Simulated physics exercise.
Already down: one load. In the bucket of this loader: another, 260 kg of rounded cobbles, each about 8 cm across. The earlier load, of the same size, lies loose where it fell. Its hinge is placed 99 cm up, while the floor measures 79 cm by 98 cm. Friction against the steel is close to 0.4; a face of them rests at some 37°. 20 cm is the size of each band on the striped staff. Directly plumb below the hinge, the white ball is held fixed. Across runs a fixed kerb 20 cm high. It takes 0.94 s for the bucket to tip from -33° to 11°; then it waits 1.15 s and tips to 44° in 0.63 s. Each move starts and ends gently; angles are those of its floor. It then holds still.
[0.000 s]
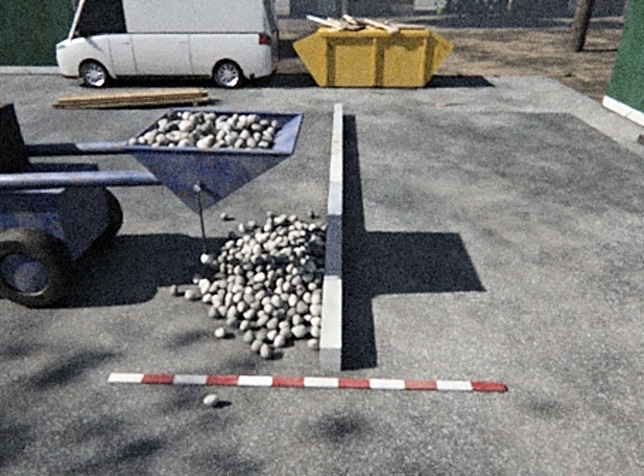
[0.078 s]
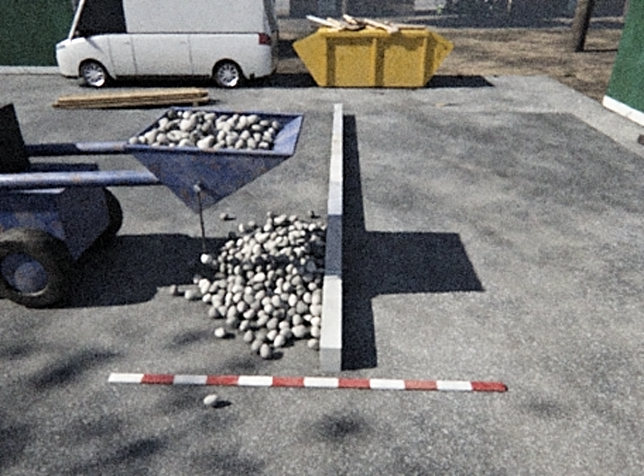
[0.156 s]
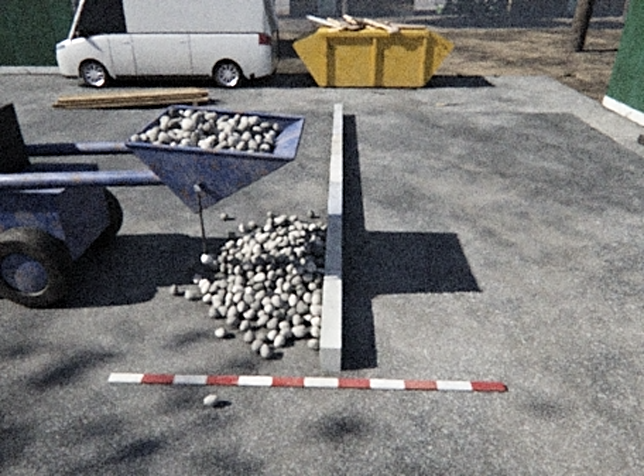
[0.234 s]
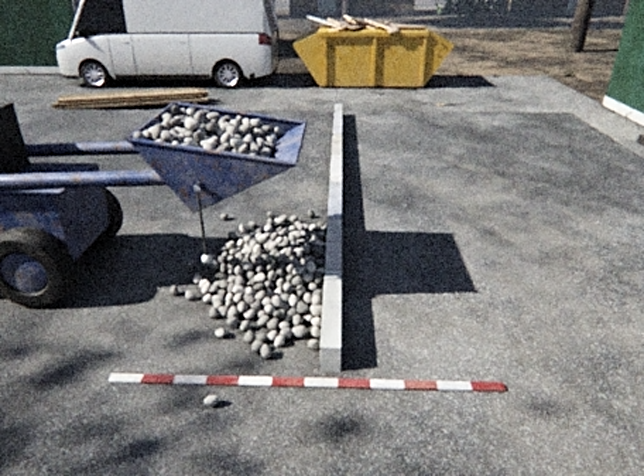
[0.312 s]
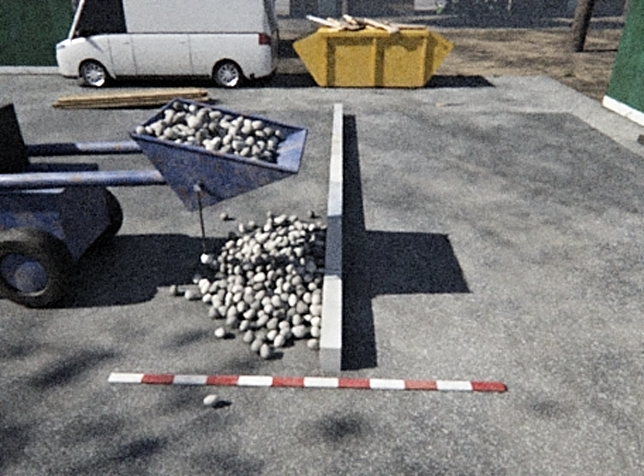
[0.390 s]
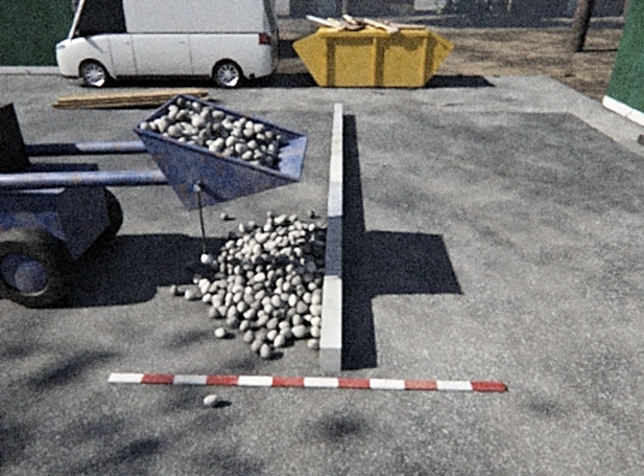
A blue loader slowly tilting its raised bucket of grey stones beside a loose stone pile heaped against a low kerb.
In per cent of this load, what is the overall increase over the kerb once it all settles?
15 out of 100, about.
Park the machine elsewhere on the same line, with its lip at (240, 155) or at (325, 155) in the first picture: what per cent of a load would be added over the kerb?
Near 0 per cent from the first place, 50 from the second.
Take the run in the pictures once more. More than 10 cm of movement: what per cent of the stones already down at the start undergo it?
5 %.
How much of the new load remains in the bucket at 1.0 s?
Close to 100 in a hundred is still held.
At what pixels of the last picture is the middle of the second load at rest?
They settle centred around (303, 255).
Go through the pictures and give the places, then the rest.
The bucket is at -33°, its lip at (293, 153); the top of the load is at (194, 123). The earlier load is highest near (277, 255), 22 cm above ground level, 100 % on this side of the kerb, in the first picture.
Lip at (293, 154), floor tilted -32°, highest stones at (187, 122); the stones move at 0.1 m/s on average, in the second picture.
The bucket is at -30°, its lip at (295, 158); the top of the load is at (185, 120); the stones move at 0.1 m/s on average, in the third picture.
The bucket is at -26°, its lip at (296, 164); the top of the load is at (185, 117); the stones move at 0.2 m/s on average, in the fourth picture.
Lip at (298, 172), floor tilted -22°, highest stones at (185, 115); the stones move at 0.2 m/s on average, in the fifth picture.
The bucket is at -17°, its lip at (299, 180); the top of the load is at (188, 113); the stones move at 0.2 m/s on average, in the sixth picture.
After 0.7 s the floor is at 4°; in per cent of one load, 100 in the bucket, 100 on this side of the kerb; the foremost stones are at (320, 286).
After 1.0 s the floor is at 11°; in per cent of one load, 100 in the bucket, 100 on this side of the kerb; the foremost stones are at (320, 286).
After 3.2 s the floor is at 44°; in per cent of one load, 4 in the bucket, 184 on this side of the kerb, 13 over the kerb; the foremost stones are at (417, 269).
After 5.7 s the floor is at 44°; in per cent of one load, 0 in the bucket, 185 on this side of the kerb, 15 over the kerb; the foremost stones are at (417, 269). Net gain over the kerb, 15.
